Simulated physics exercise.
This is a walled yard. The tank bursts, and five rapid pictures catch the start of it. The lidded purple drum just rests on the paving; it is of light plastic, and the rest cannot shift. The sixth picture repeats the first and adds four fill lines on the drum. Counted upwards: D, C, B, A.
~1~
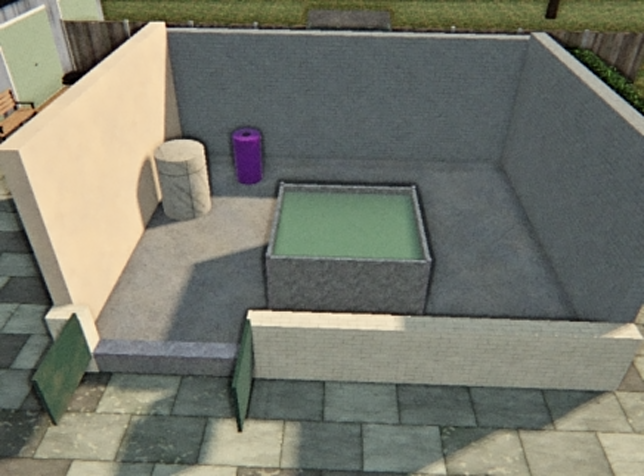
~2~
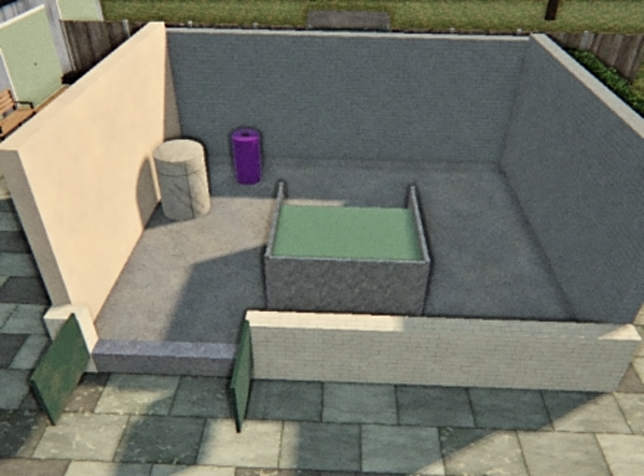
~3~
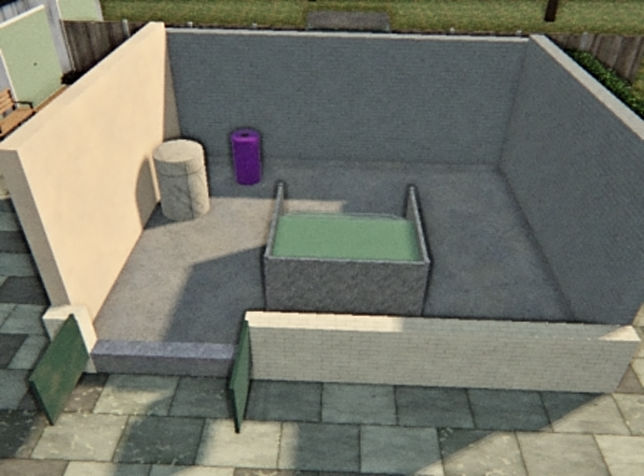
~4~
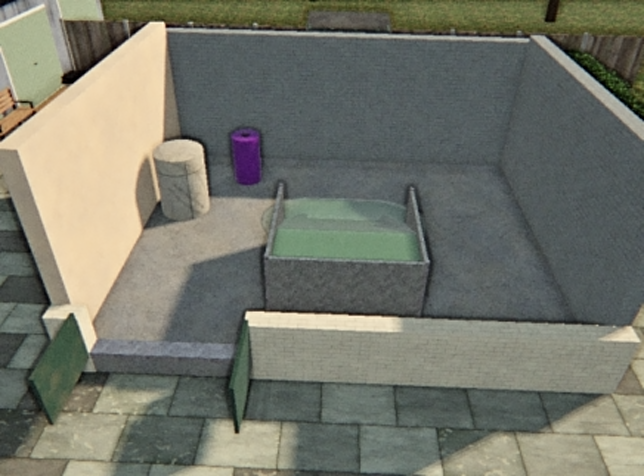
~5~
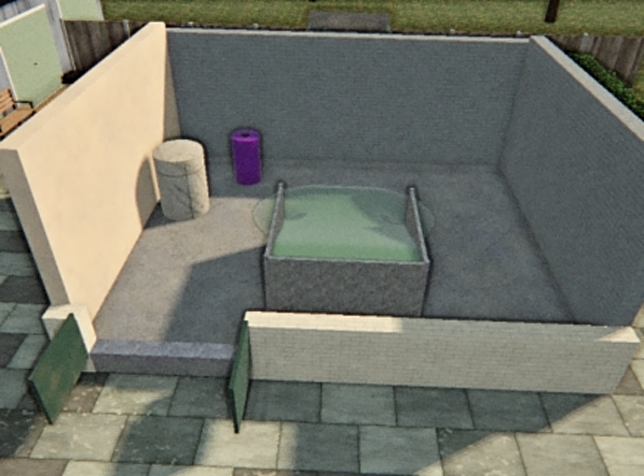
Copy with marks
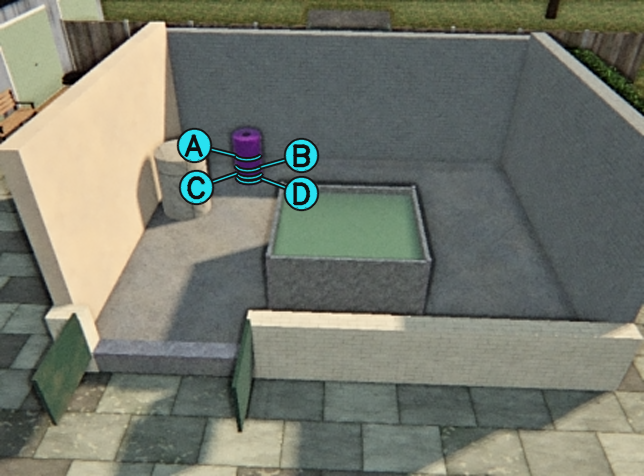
Walled yard with a purple drum and stone cylinder, the tank's back wall vanishing and greenish water spreading out behind it.
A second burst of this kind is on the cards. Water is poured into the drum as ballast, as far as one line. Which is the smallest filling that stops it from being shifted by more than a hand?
A will do.
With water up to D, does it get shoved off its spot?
Yes, that goes wrong.
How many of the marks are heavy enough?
One.
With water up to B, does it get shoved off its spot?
Yes, it does.
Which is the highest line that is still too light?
B it is.
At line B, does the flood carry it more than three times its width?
No, it does not.
On the marked copy, A at (246, 159); B at (247, 170); C at (247, 178); D at (248, 182); from the bottom up D, C, B, A.
With A, it does not move.
With B, it is pushed about its own width away.
With C, it is pushed about 3 times its own width away.
With D, it is pushed about 8 times its own width away.
